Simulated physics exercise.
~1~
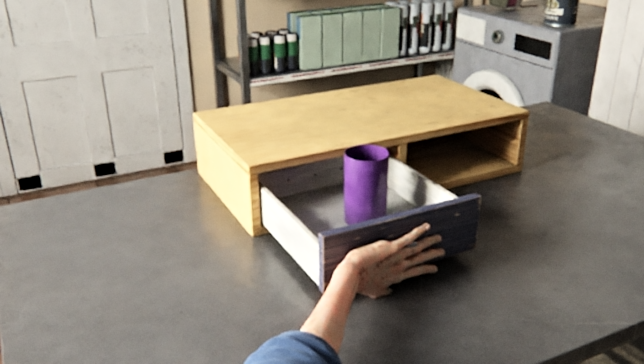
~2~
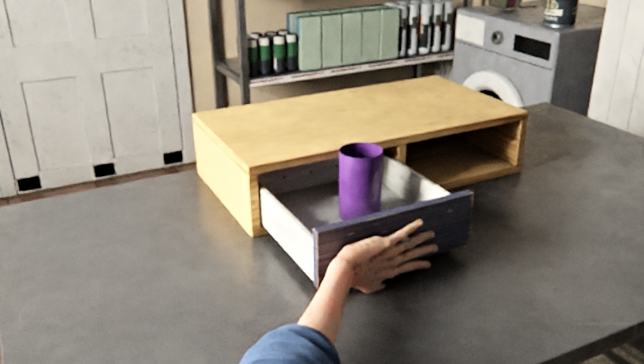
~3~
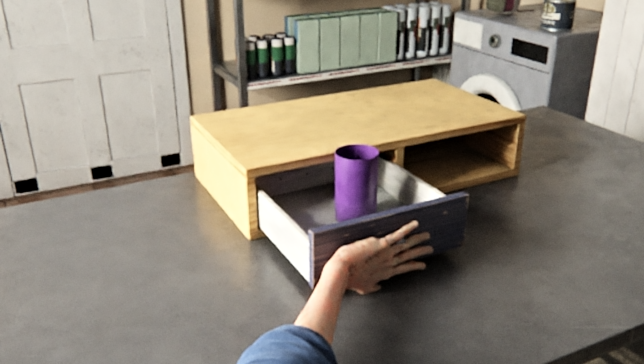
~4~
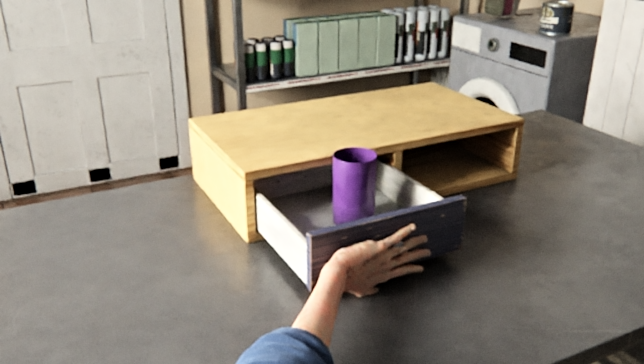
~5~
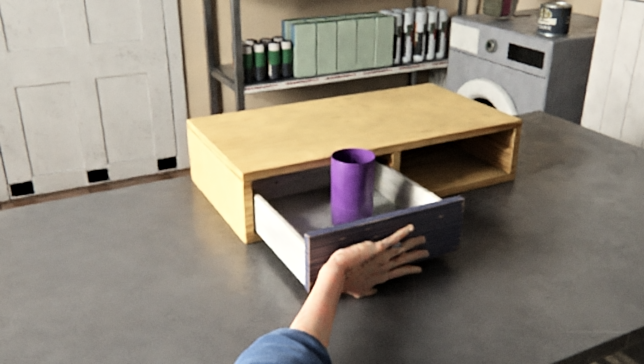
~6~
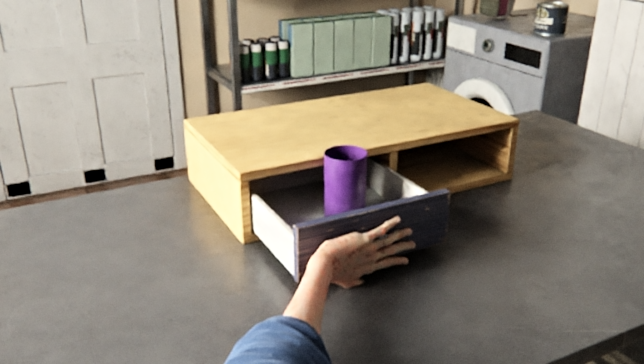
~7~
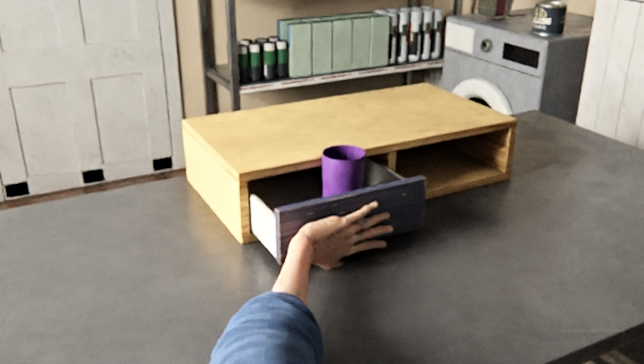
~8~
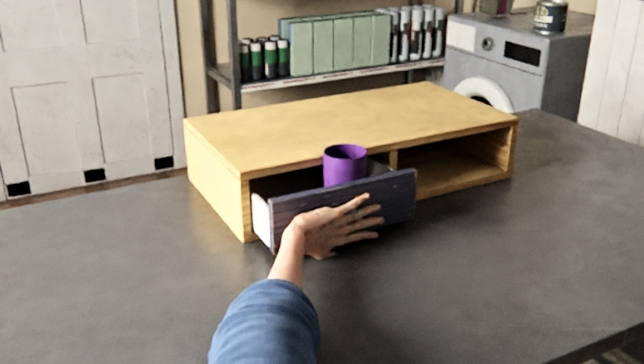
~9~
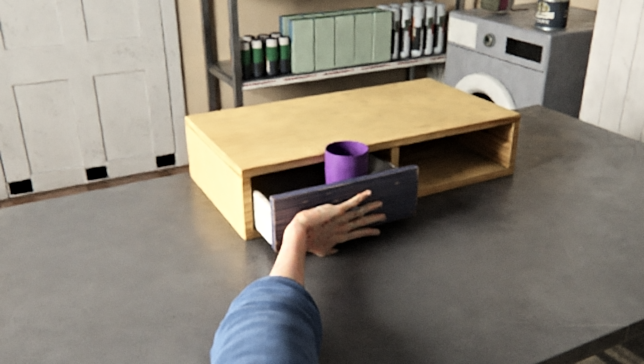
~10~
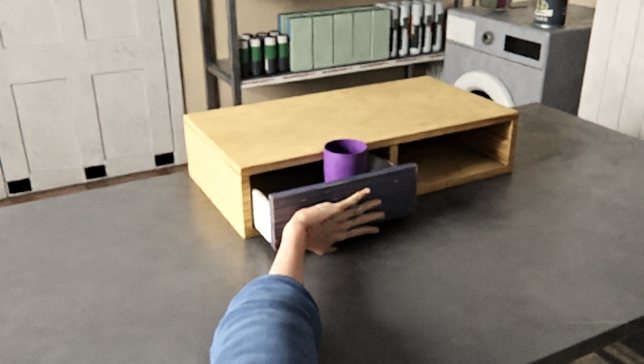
The clip shows a hand pushing a dark-fronted drawer, holding an upright purple beaker, into a light wooden chest on a grey table. The drawer slides partway in, then stops with the beaker at the chest's top edge, remaining partly open with the hand still against its front.
